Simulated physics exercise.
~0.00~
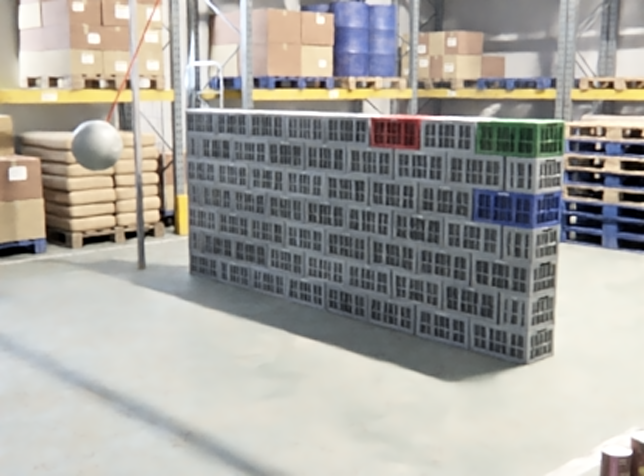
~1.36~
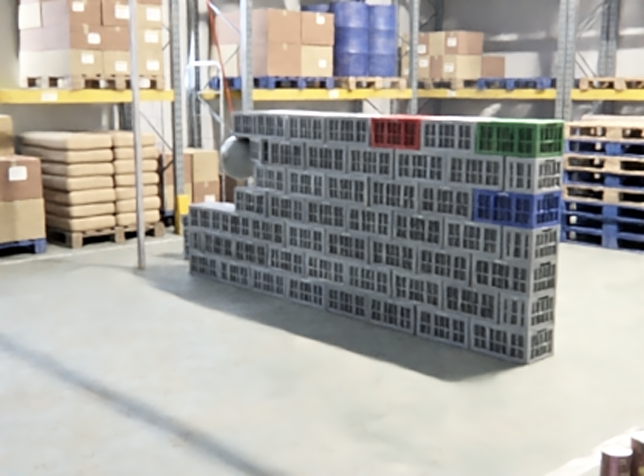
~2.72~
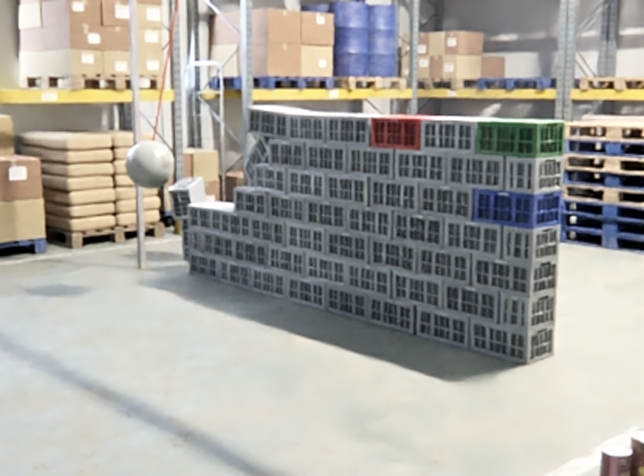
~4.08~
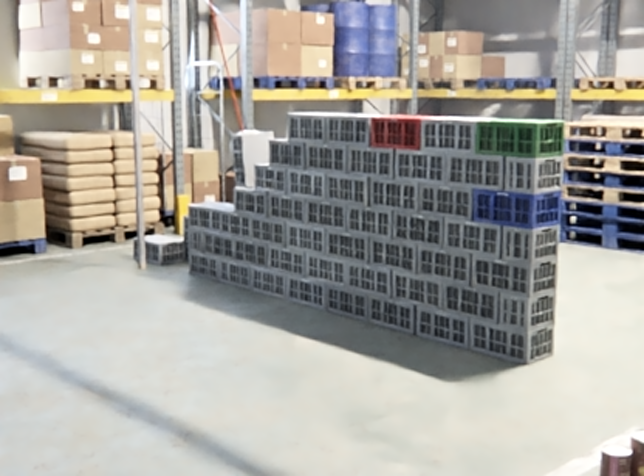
A long wall of stacked gray crates stands on a pale warehouse floor, seen from a fixed, slightly raised view, with shelves of boxes and blue barrels behind it. A red crate sits in the top row, a green one at the top right, and a blue one lower at the right end. A gray ball hanging at the left swings right into the wall's upper left end, knocking crates away. It swings back left, then right again, and more crates come loose. At the end, the left side is stepped, while the red, green and blue crates remain in place.
